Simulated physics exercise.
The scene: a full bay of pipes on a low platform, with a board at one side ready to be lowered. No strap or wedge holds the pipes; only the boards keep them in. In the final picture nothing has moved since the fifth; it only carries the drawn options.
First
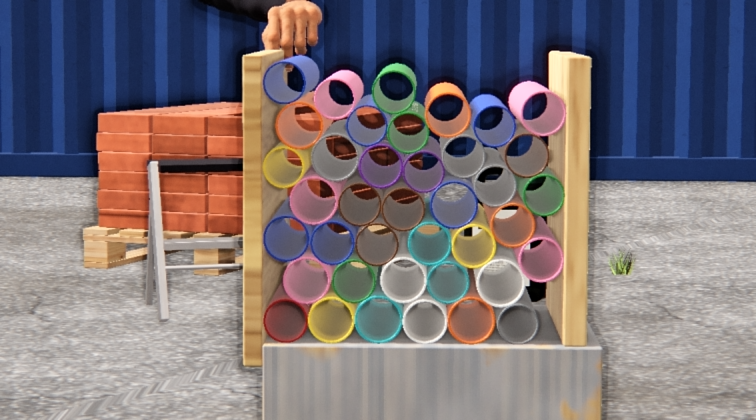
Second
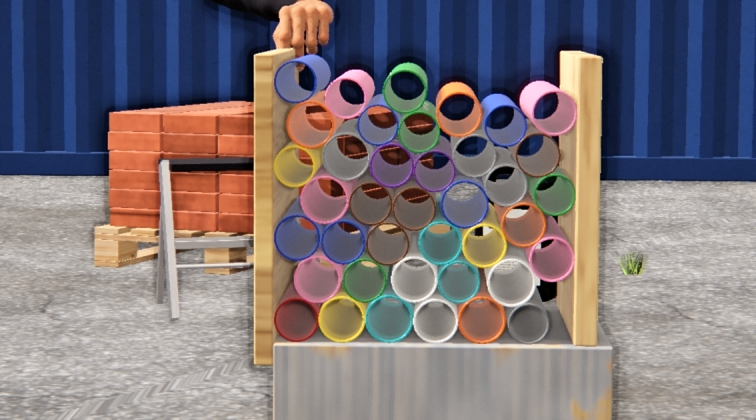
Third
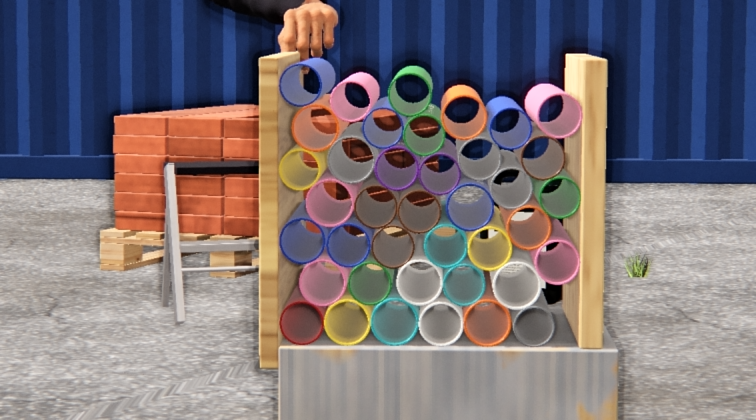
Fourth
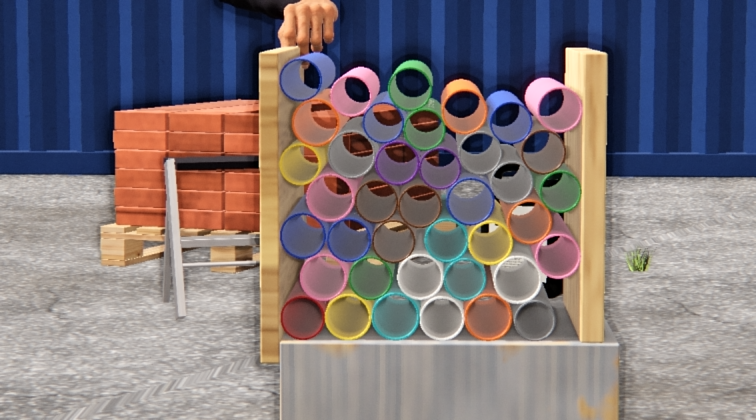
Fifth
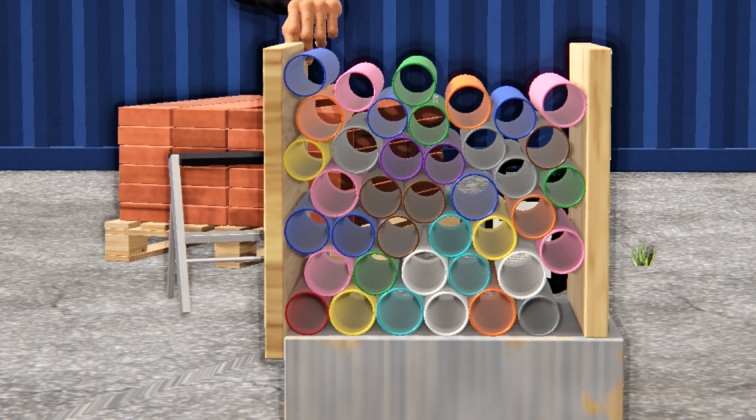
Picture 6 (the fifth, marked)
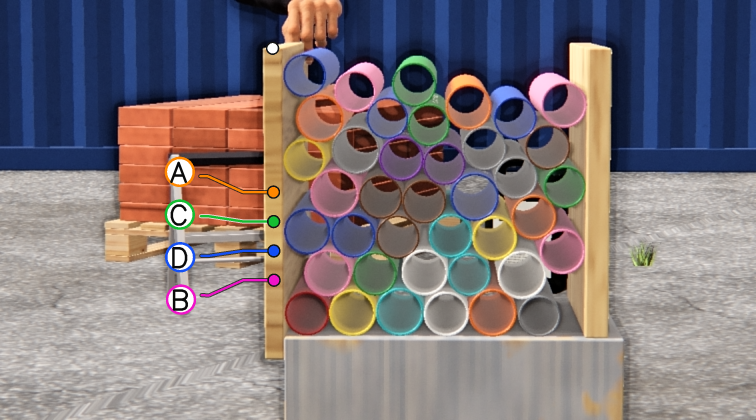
Colorful pipes sat stacked between two upright wooden boards on a low grey platform, a hand resting at the top of the left board. The view shifted slightly, but the pipes stayed put.
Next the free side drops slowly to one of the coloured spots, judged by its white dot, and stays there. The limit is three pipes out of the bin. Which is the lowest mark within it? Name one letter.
Down to A.
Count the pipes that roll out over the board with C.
It comes to four.
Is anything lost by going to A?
At A: Yes.
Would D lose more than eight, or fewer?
Fewer than eight.
On the marked copy, A at (273, 192); B at (274, 280); C at (273, 221); D at (274, 251); the white dot at (272, 48).
With A. Early on, top of the board (283, 112).
Further on, top of the board (284, 188).
At the end, top of the board (284, 192), one out over the board.
As for the rest, B more than three out over the board; C four out over the board; D four out over the board.
